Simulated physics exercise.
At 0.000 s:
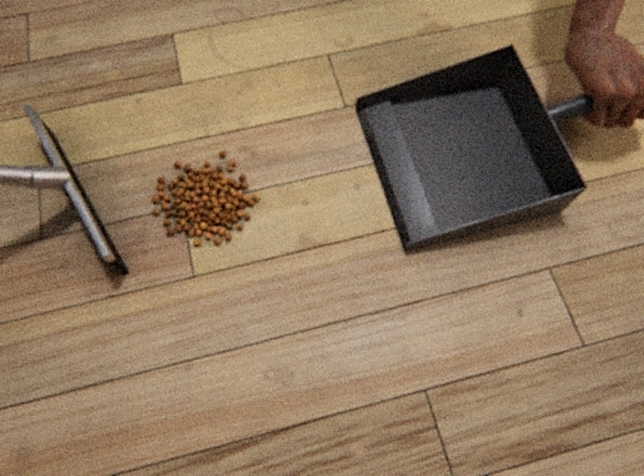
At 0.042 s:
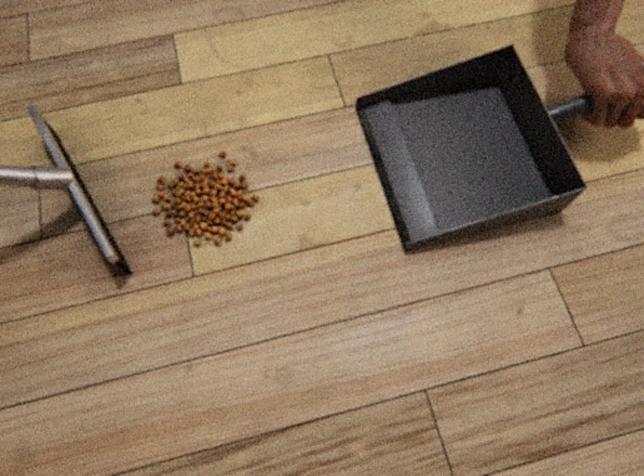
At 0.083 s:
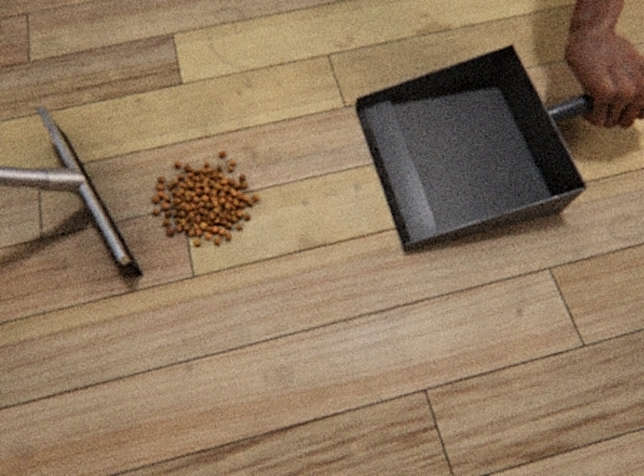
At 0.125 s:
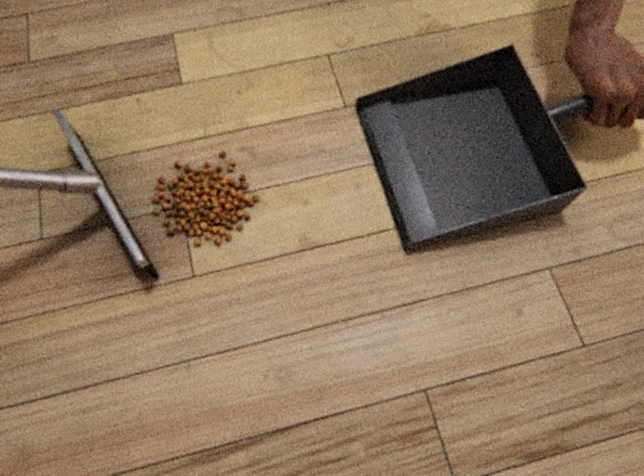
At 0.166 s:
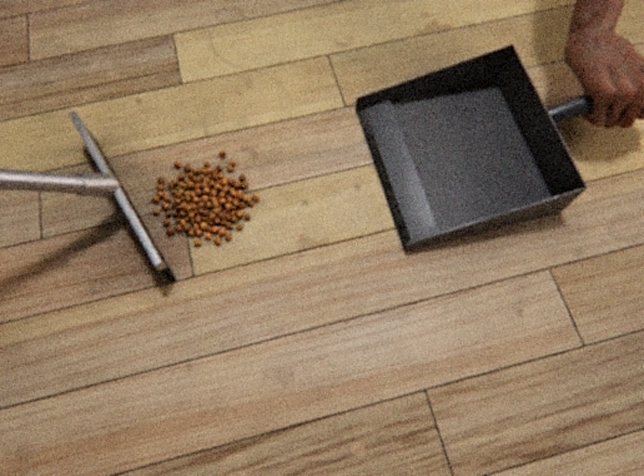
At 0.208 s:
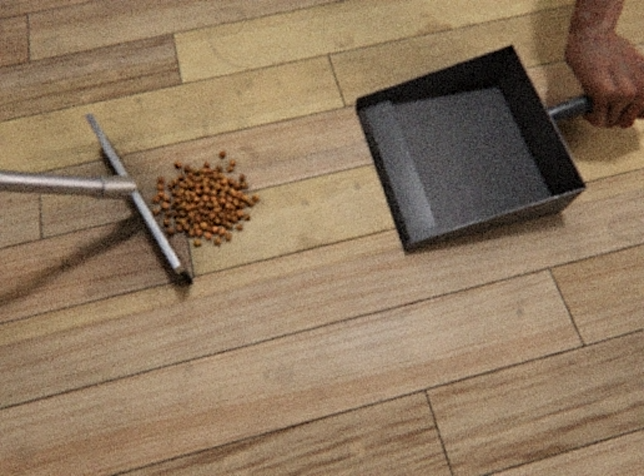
A metal blade slides across the wooden floor to the edge of small brown pieces.
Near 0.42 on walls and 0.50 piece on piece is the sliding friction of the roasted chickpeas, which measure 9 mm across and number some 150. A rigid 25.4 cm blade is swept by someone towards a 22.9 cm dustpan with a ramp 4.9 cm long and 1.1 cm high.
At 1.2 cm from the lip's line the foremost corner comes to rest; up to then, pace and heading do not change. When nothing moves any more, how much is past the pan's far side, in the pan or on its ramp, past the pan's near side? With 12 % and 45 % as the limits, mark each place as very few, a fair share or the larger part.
My call: Far side: Very few; pan: Very few; near side: Very few.
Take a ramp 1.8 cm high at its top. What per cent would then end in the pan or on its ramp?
I'd guess close to 0 per cent.
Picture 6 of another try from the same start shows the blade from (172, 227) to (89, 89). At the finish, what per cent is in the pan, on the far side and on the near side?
Per cent by place - pan 20, far side 30, near side 0.
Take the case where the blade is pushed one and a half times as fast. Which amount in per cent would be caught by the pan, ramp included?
It would come to roughly 5 percent.
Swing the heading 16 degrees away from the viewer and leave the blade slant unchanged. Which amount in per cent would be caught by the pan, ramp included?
It would be near 5 per cent.
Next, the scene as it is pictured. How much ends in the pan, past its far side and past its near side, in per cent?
The far side gets 5, the pan 0 and the near side 0.
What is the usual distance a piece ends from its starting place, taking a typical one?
I'd say close to 18 cm.
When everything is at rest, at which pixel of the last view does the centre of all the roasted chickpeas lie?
Resting centre estimate: Around (335, 171).
Then, at 0.47 s, middle of the blade 19 cm from the lip; 0 % over the lip, far side 0 %, near side 0 %.
After 0.64 s, middle of the blade 10 cm from the lip; 0 % over the lip, far side 5 %, near side 0 %.
Then, at 0.94 s, middle of the blade 5 cm from the lip; 0 % over the lip, far side 5 %, near side 0 %.
At rest (1.2 s), far side 5 %, pan 0 %, near side 0 %, in front of the lip or behind the blade 95 %.
